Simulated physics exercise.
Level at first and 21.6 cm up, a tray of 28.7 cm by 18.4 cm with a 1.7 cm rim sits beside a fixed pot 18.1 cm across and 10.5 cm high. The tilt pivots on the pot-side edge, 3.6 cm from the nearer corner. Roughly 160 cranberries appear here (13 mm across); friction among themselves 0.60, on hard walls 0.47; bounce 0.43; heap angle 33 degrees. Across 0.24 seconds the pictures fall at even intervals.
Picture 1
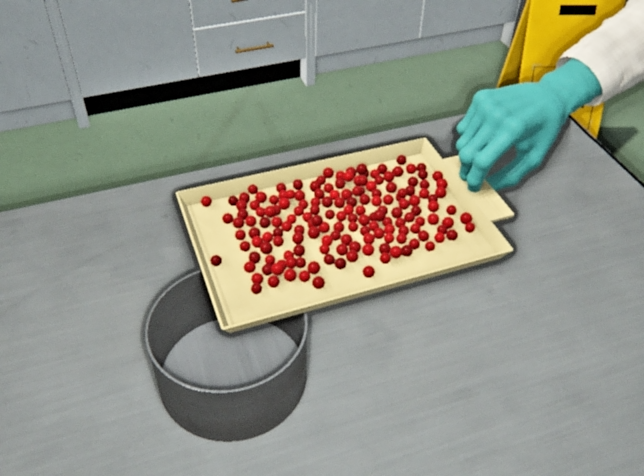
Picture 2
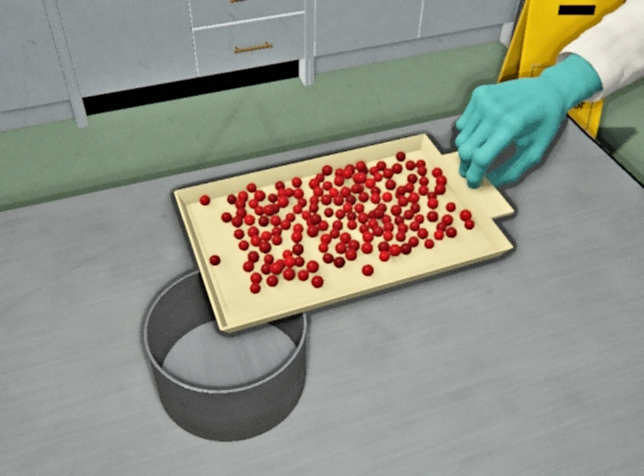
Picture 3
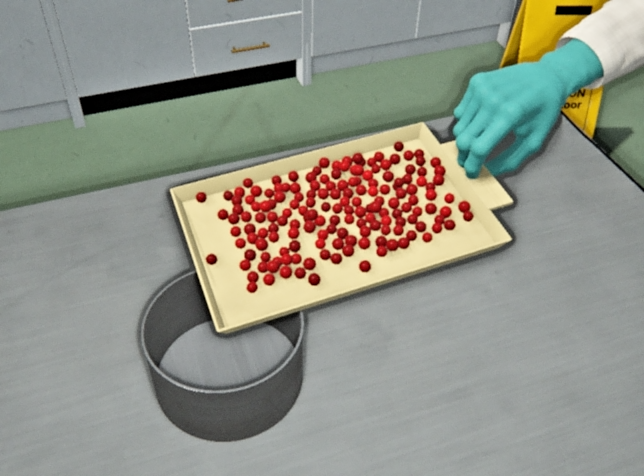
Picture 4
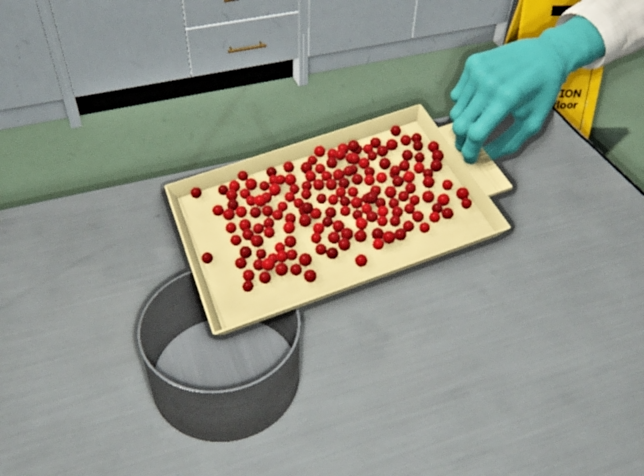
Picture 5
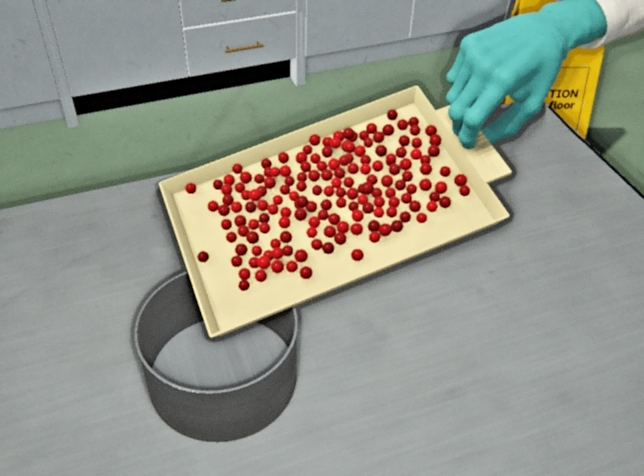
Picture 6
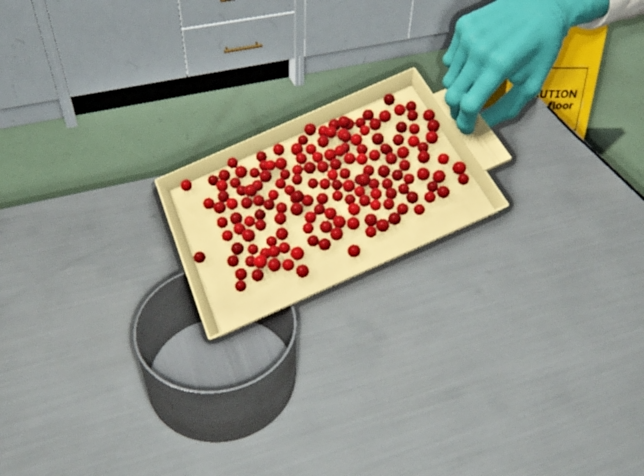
In a laboratory with grey cabinets, a green floor and a yellow caution sign, the view looks down at a grey worktop from an angle. A teal-gloved hand at the right holds a shallow cream tray of scattered red cranberries, its left corner over a round dark grey pot. The hand tilts the tray, raising its right end steadily, while the view drifts very slightly.
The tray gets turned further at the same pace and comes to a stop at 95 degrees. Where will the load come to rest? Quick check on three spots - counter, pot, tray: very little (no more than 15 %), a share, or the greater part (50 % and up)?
Counter - the greater part; pot - very little; left on the tray - very little.
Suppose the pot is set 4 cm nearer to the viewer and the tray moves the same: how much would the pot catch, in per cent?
Then roughly 35 percent would land in it.
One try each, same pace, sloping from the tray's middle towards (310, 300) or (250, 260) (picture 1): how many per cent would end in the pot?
Around 0 % for the first direction, around 30 % for the second.
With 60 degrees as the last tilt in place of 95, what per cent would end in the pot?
Around 5 in a hundred.
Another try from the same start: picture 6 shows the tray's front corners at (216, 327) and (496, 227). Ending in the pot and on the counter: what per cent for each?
In the pot: 0 per cent; on the counter: 100 per cent.
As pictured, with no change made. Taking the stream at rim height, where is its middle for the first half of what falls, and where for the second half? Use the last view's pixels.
First near (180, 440), then at (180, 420).
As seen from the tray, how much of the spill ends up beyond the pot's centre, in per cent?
90 per cent.
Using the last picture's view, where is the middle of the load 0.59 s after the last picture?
Load centre: About (185, 381) px.
Then, 0.36 s after the last picture, tilt 55 degrees; the tray holds 100 %, the pot 0 %.
Then, 0.59 s after the last picture, tilt 80 degrees; the tray holds 35 %, the pot 0 %.
Then, 0.95 s after the last picture, tilt 95 degrees; the tray holds 0 %, the pot 0 %.
In the end, counter 100 %, pot 0 %, tray 0 %.
